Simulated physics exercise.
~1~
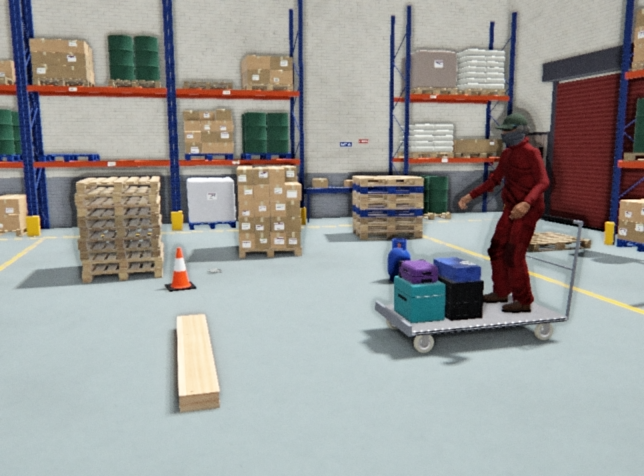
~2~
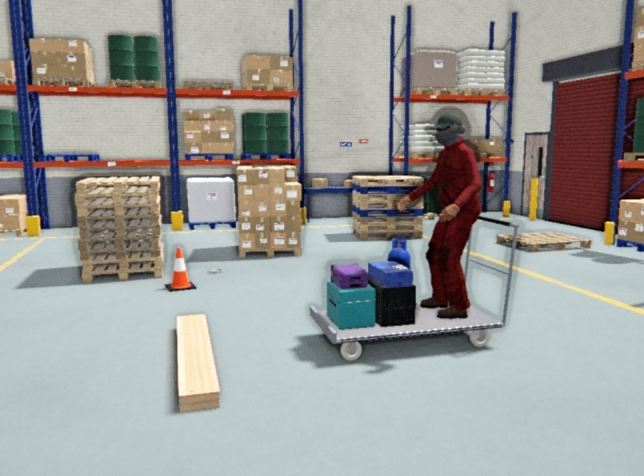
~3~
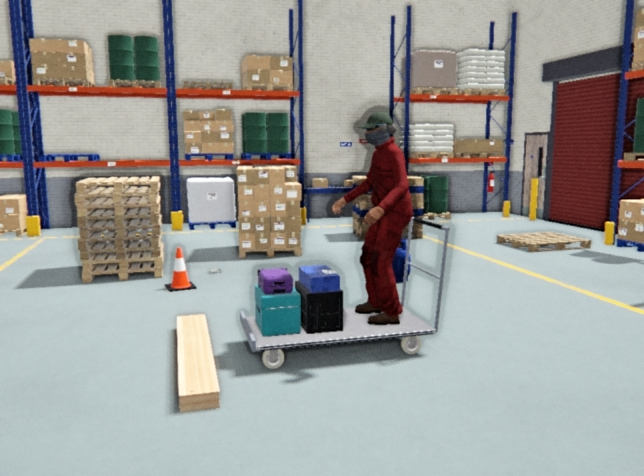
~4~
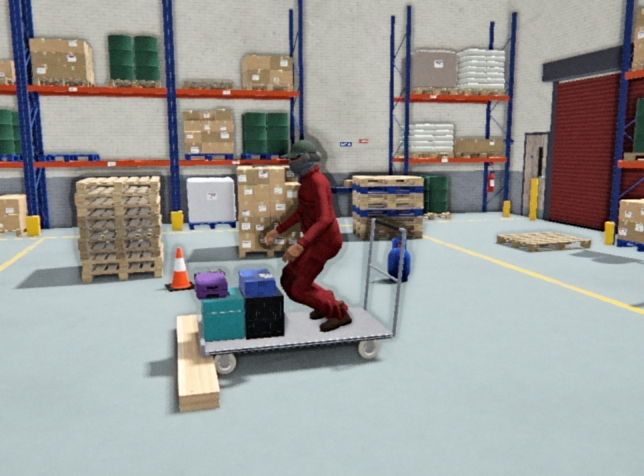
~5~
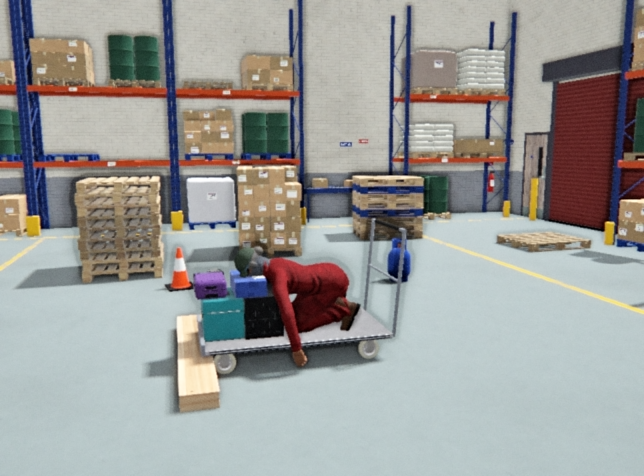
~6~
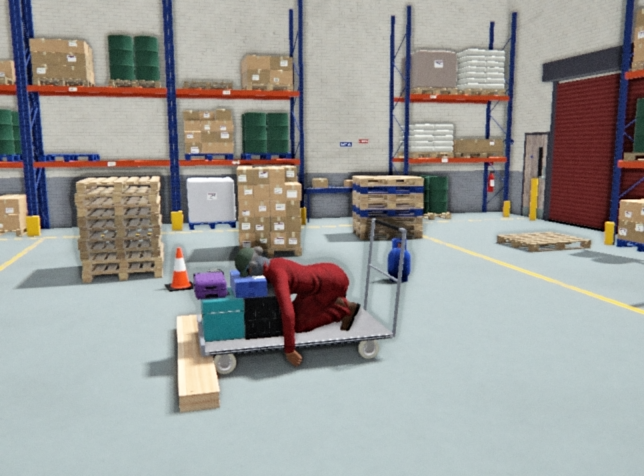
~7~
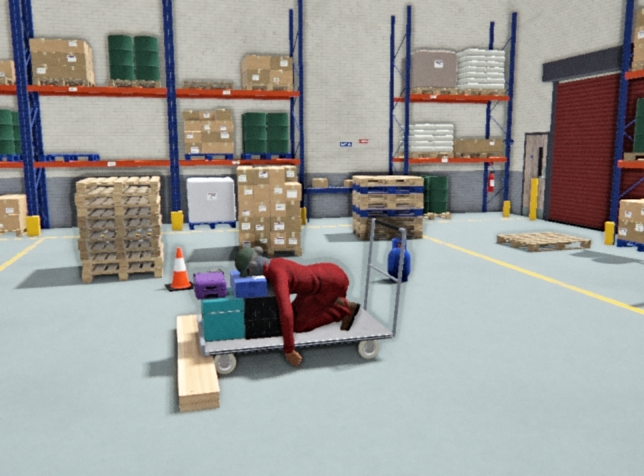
In a warehouse, a worker in red rode a flat trolley leftward with several boxes and cases until it stopped against a wooden beam on the floor. The worker pitched forward and ended up slumped over the load, one arm dangling, with everything still aboard.
